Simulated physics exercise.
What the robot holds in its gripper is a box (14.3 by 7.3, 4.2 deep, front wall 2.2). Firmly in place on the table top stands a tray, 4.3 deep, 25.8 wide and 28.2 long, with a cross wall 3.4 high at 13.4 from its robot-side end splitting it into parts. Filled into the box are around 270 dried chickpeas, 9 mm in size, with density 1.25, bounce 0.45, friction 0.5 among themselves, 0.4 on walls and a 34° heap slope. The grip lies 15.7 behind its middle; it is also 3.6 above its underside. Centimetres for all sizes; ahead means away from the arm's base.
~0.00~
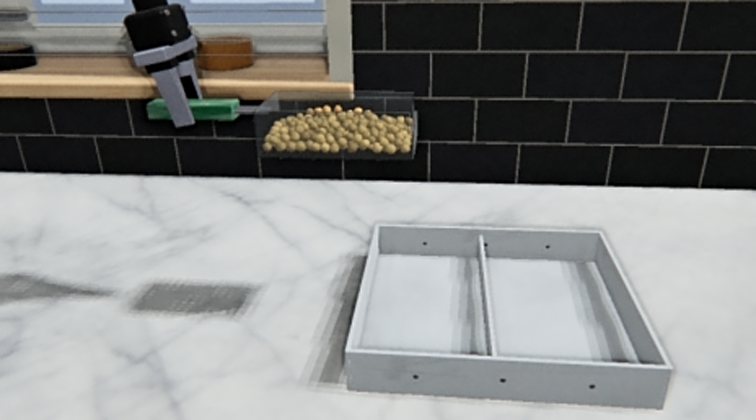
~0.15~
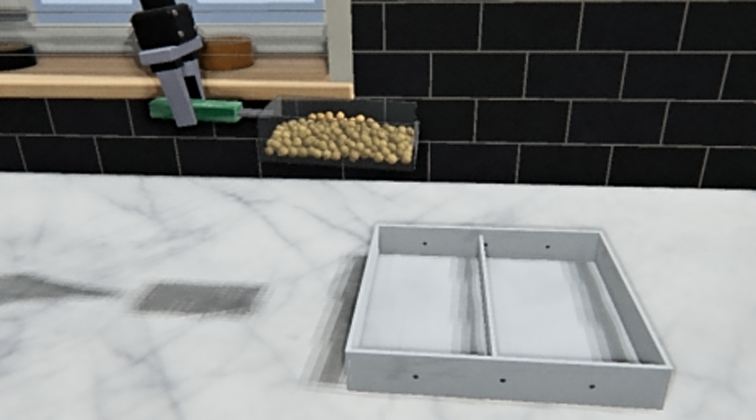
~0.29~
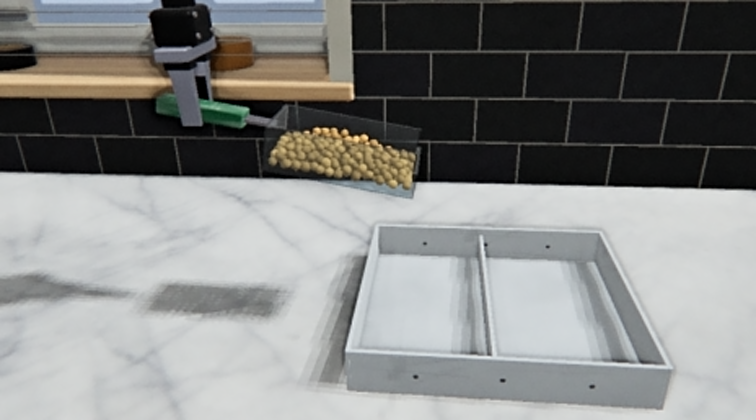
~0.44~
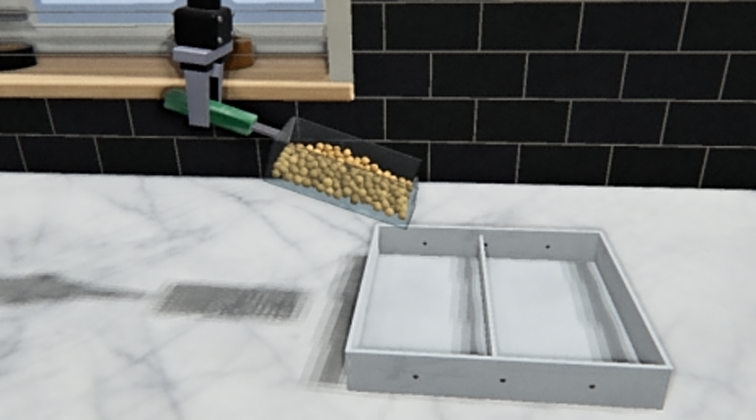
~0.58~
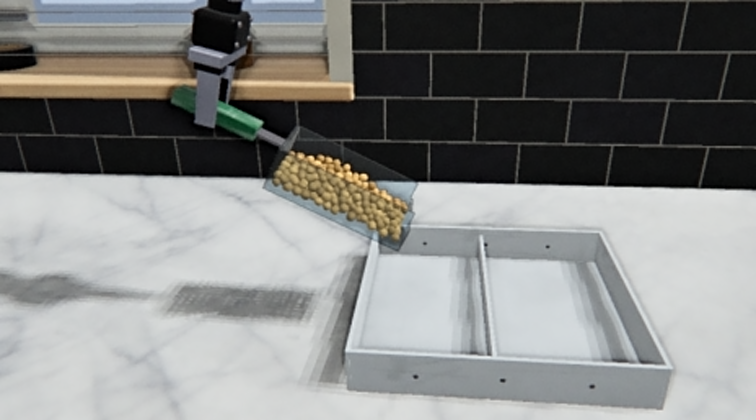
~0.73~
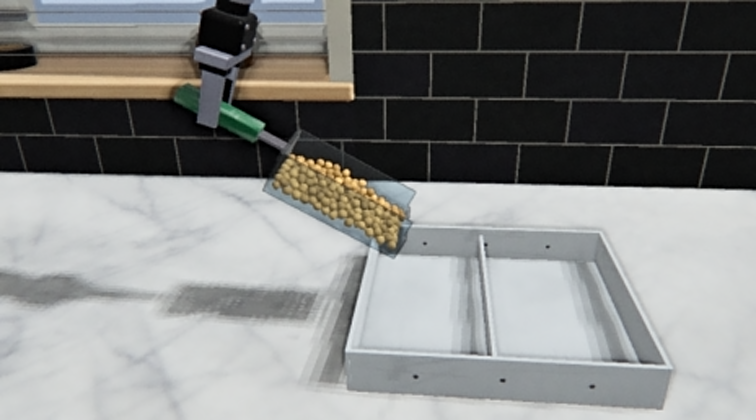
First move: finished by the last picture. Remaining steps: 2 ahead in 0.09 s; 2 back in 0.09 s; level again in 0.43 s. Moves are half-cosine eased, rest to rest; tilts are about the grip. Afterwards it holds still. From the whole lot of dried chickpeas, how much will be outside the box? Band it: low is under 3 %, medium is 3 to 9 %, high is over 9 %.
Band: Medium.
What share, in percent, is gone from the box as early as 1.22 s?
Around 5 % is out.
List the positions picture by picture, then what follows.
In the first frame, box floor at (341, 142), level; upper third of the load around (341, 124), from x 270 to 410, top at y 110; 267 in the box.
In the second frame, box floor at (342, 149), tilted 3° forward; upper third of the load around (327, 131), from x 270 to 410, top at y 115.
In the third frame, box floor at (344, 167), tilted 10° forward; upper third of the load around (315, 146), from x 275 to 410, top at y 130.
In the fourth frame, box floor at (342, 187), tilted 19° forward; upper third of the load around (309, 163), from x 275 to 410, top at y 145.
In the fifth frame, box floor at (339, 201), tilted 26° forward; upper third of the load around (308, 174), from x 275 to 405, top at y 155.
In the sixth frame, box floor at (337, 206), tilted 29° forward; upper third of the load around (308, 178), from x 275 to 400, top at y 160; 267 in the box.
After 0.97 s, tilted 27° forward, highest piece 17 above the table; 262 in the box, 2 in the robot-side part, 3 in flight or on a rim.
After 1.22 s, tilted 5° forward, highest piece 22 above the table; 255 in the box, 12 in the robot-side part.
After 1.54 s, level, highest piece 23 above the table; 255 in the box, 12 in the robot-side part.
After 2.59 s, level, highest piece 23 above the table; 255 in the box, 12 in the robot-side part.
At rest, 255 in the box, 12 in the robot-side part. That is 4 % outside the box.
